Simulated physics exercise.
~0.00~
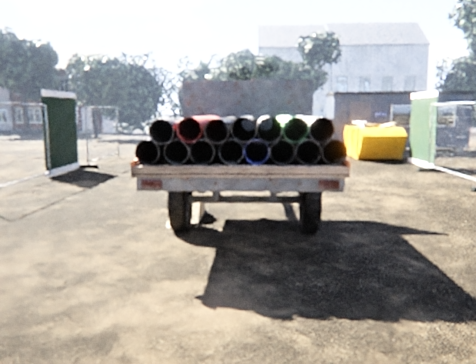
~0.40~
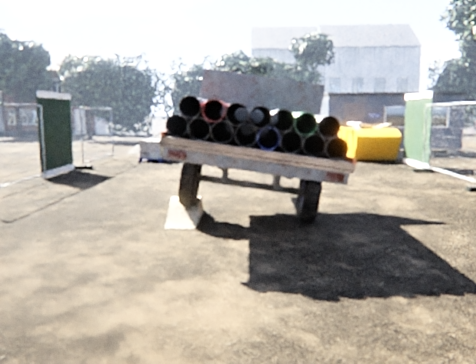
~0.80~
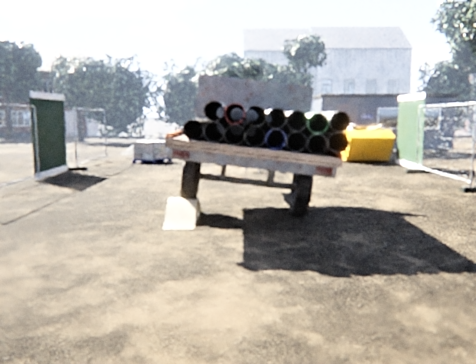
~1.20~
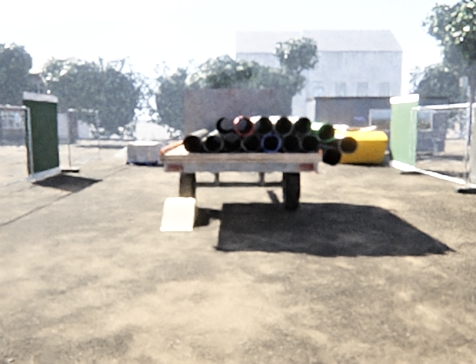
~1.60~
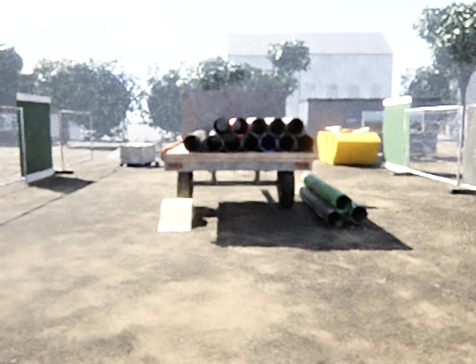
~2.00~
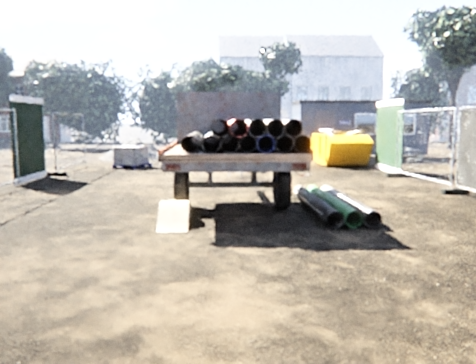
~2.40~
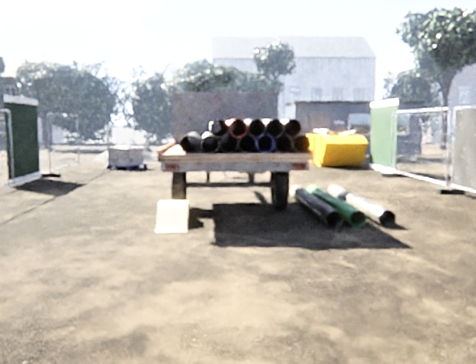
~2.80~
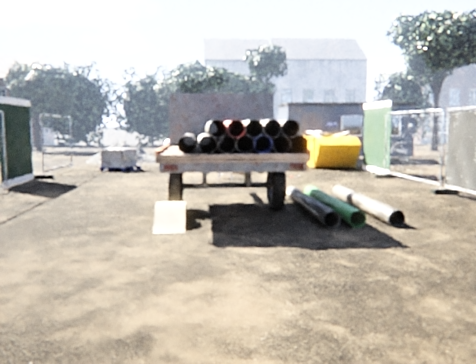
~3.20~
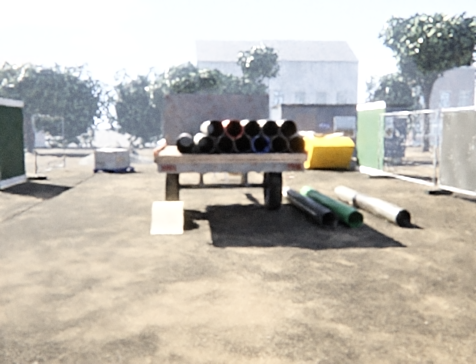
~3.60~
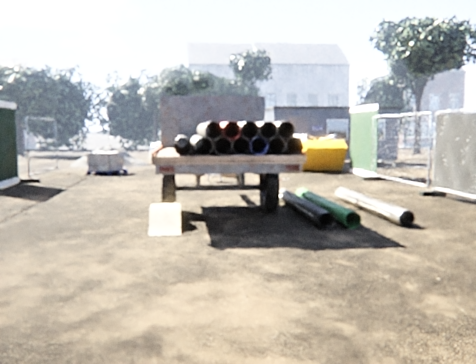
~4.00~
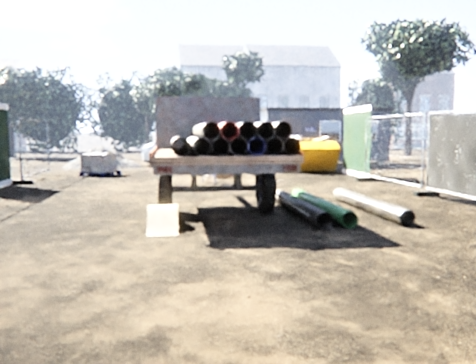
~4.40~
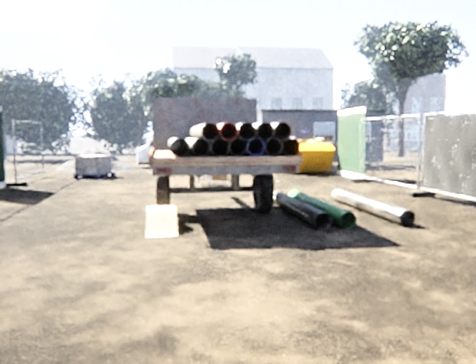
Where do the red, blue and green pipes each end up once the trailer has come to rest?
The green pipe goes over the right edge and lies on the ground beside the trailer, while the red and blue pipes stay on board.
